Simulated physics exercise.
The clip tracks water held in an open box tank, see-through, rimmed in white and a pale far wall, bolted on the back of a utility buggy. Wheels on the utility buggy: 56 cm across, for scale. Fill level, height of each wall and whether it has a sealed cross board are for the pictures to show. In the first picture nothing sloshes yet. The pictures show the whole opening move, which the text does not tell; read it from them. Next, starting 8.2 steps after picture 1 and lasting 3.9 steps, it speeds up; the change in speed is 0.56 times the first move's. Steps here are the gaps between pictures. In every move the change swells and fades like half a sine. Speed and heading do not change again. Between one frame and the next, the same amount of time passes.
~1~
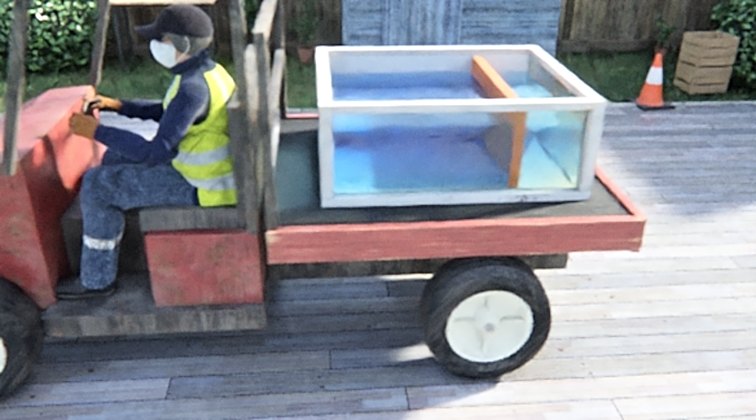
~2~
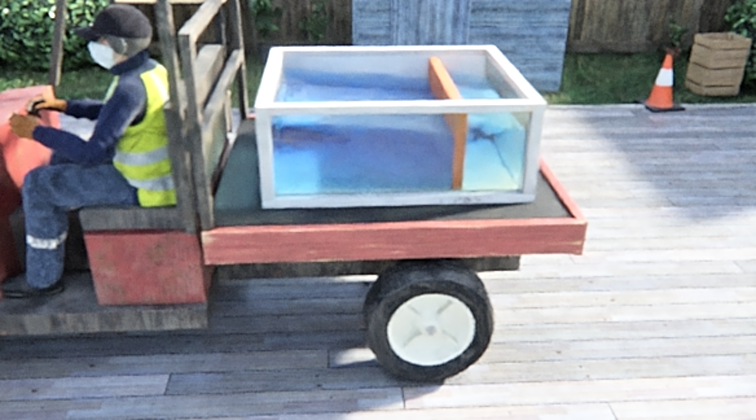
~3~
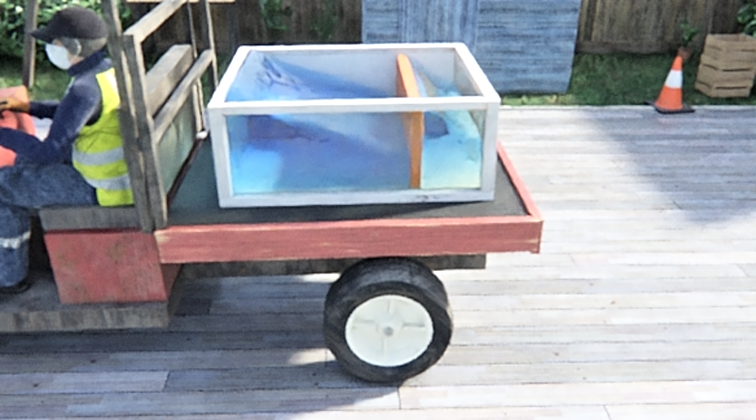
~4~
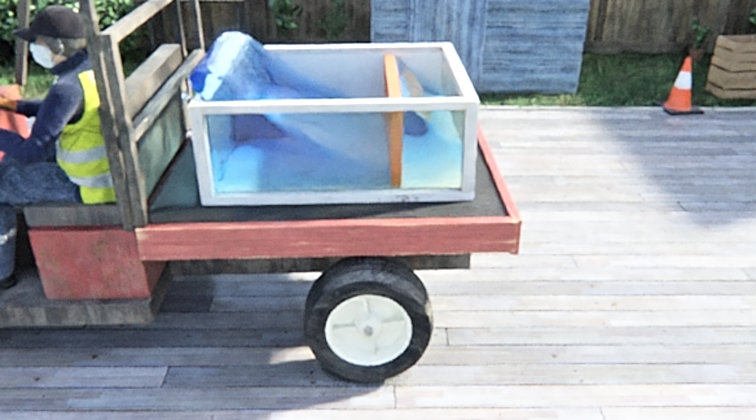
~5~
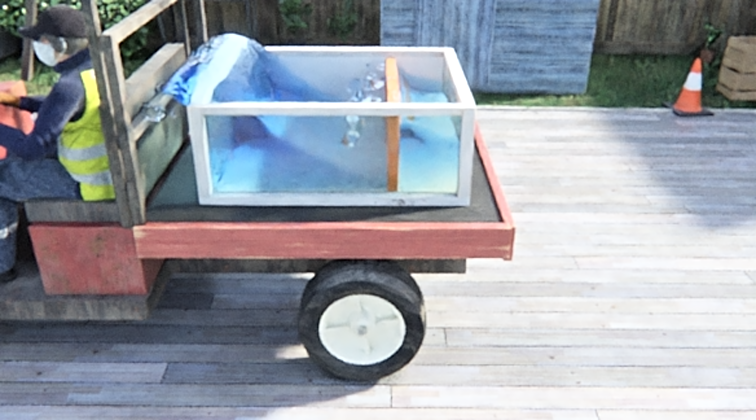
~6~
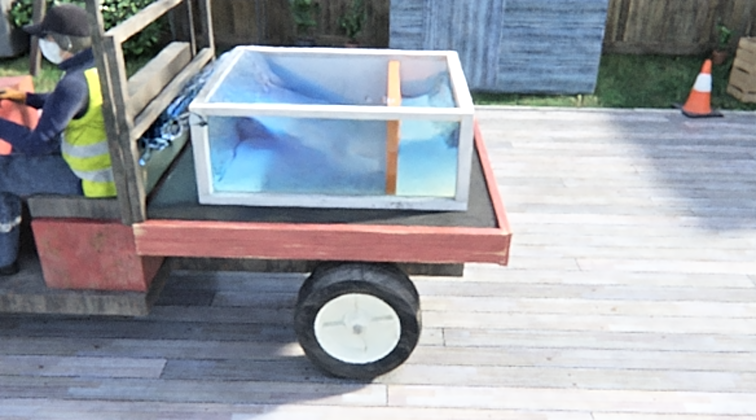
The clip shows a driver in a yellow vest steering a red utility buggy leftward across wooden decking and slowing, while blue water in the white-rimmed clear tank behind heaps up at the left end and some splashes over.
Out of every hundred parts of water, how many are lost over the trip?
About 8 in every hundred.
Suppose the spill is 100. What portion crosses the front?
Spill fraction there: Roughly 100 per cent.
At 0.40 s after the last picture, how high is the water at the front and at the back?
Level, front = 16 cm; level, back = 26 cm.
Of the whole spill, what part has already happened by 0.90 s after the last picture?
Close to 100 in a hundred.
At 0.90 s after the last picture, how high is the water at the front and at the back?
Measured: Front = 20 cm, back = 32 cm.
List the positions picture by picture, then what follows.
The first picture shows the water reaches (350, 122) at the front end; it reaches (562, 118) at the back end; no slope yet; the front is on the left, levels are read along the near wall; a wheel hub at (492, 333).
The second picture shows the water reaches (505, 121) at the back end; it is heaped 3° towards the front.
The third picture shows the water reaches (244, 95) at the front end; it reaches (463, 125) at the back end; it is heaped 9° towards the front.
The fourth picture shows the water reaches (223, 75) at the front end; it reaches (443, 129) at the back end; it is heaped 16° towards the front.
The fifth picture shows the water reaches (221, 64) at the front end; it reaches (441, 128) at the back end; it is heaped 16° towards the front.
The sixth picture shows the water reaches (226, 88) at the front end; it reaches (440, 126) at the back end; it is heaped 8° towards the front; a wheel hub at (357, 335); some water has gone over the front.
Then, 0.40 s after the last picture, it stands 26 cm high behind and 17 cm in front; 8 per cent has gone over the front.
Then, 0.90 s after the last picture, it stands 33 cm high behind and 20 cm in front; 8 per cent has gone over the front.
Then, 1.50 s after the last picture, it stands 34 cm high behind and 24 cm in front; 8 per cent has gone over the front.
Then, 3.98 s after the last picture, 8 per cent has gone over the front, 21 of 246 litres.
